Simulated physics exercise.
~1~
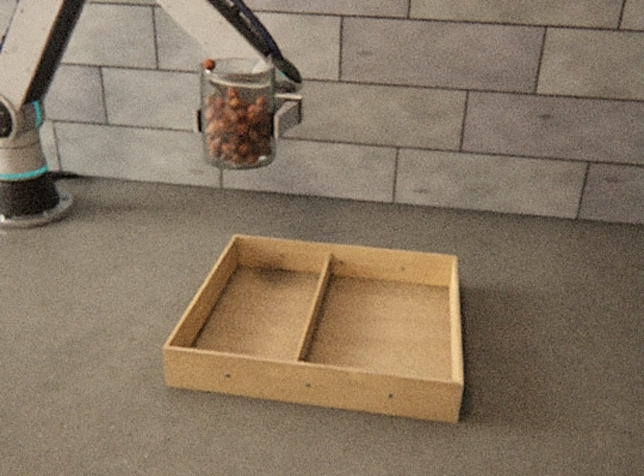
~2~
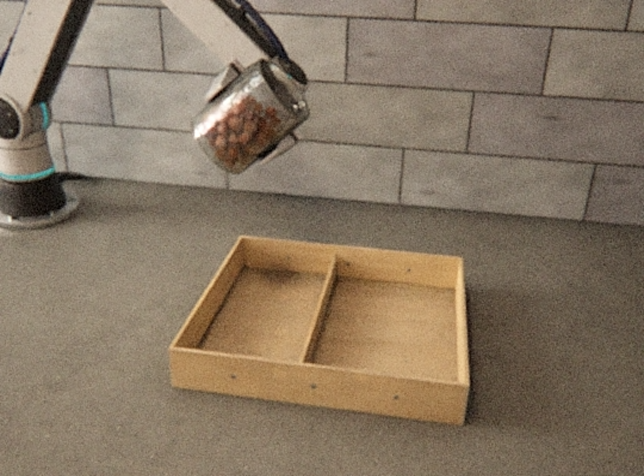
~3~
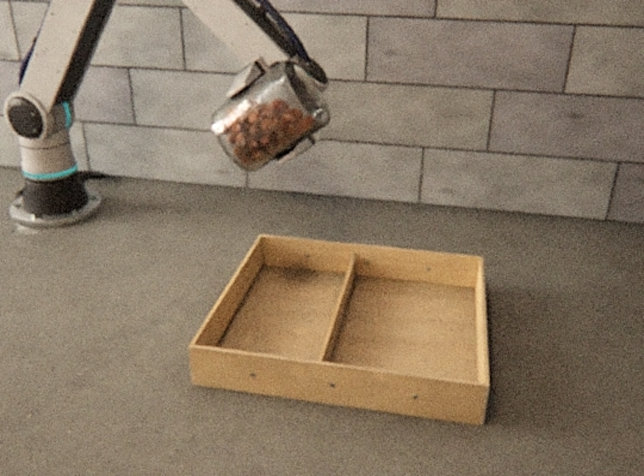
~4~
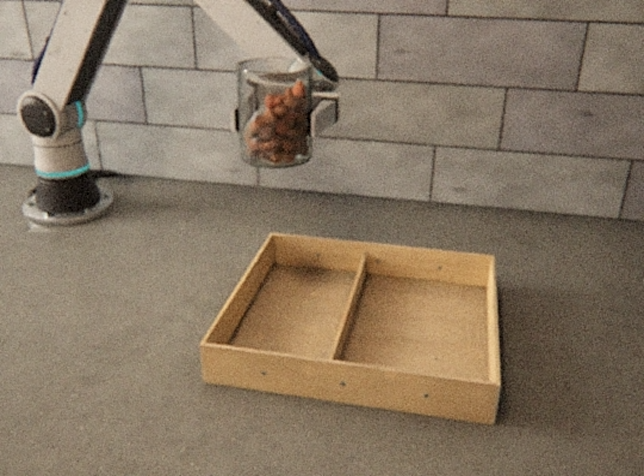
A robot arm holds a clear tumbler of hazelnuts above a divided wooden tray, tips it well over to one side, then turns it upright again, with the nuts still inside and both parts of the tray empty.
